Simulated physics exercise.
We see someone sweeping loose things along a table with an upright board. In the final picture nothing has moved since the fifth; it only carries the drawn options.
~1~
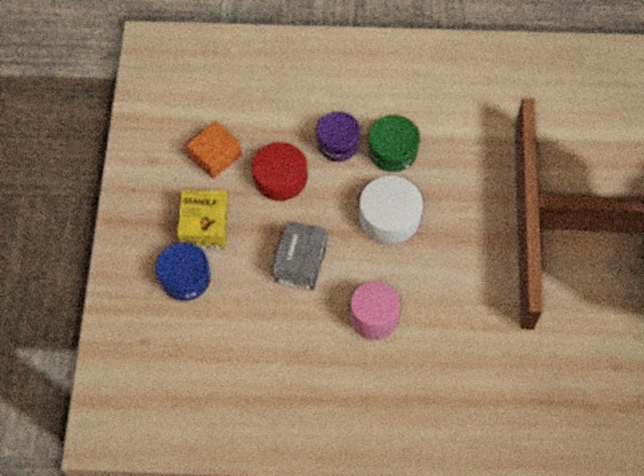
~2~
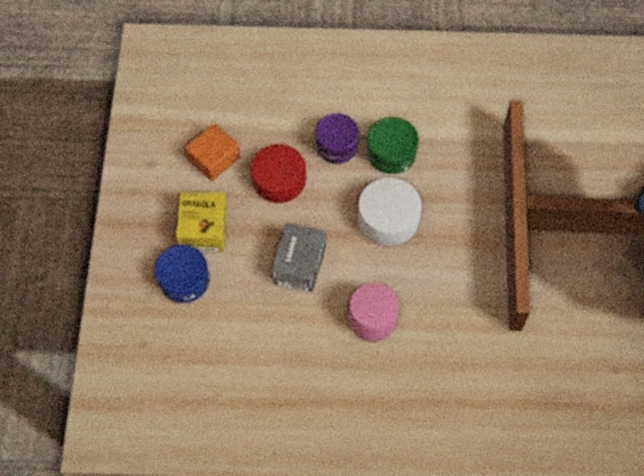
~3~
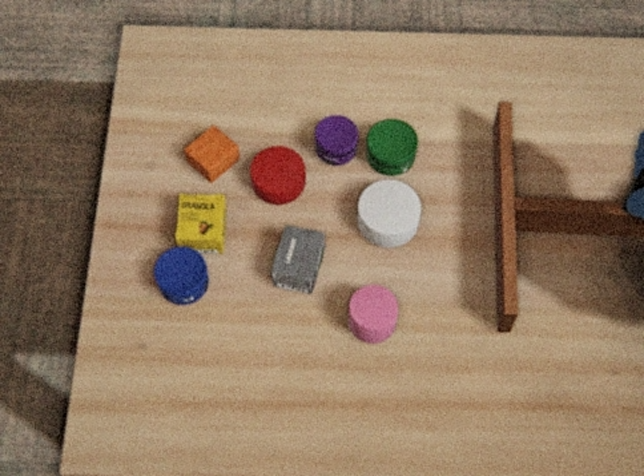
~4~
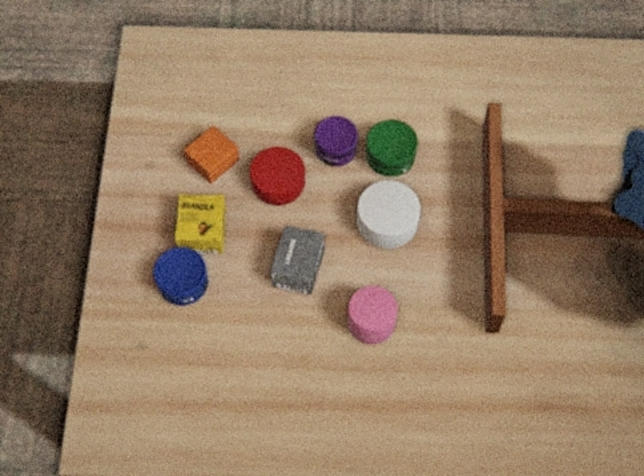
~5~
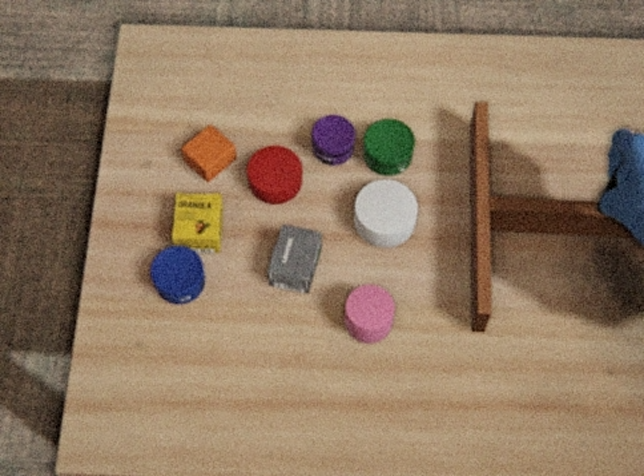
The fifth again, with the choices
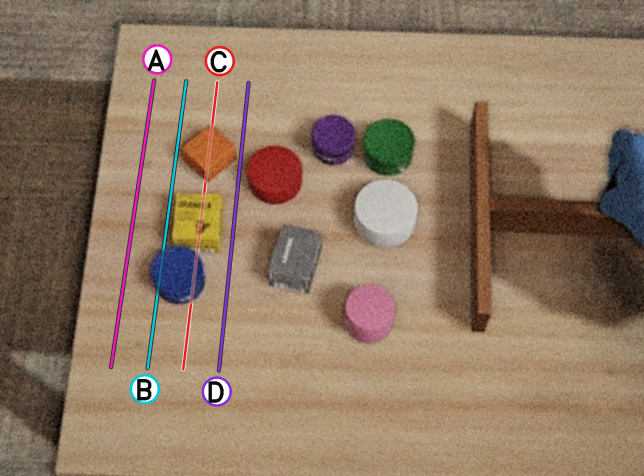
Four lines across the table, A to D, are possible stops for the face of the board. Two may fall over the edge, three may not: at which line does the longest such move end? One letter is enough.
Up to line B.
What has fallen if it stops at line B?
The yellow box.
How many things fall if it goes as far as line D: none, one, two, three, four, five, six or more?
In all, none.
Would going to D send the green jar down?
By then, no.
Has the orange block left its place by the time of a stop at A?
Yes.
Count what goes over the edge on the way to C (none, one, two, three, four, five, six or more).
The count is none.
On the copy, A at (134, 214); B at (168, 215); C at (201, 216); D at (235, 217).
On B. First, board (370, 199); purple tub (295, 137); pink pot (334, 313).
Then, board (257, 195); orange block (176, 136); yellow box (170, 228).
Finally, board (169, 192); yellow box over the edge; red tin (96, 174); one fallen.
By contrast, A drops four; C is within the limit but short; D is within the limit but short.
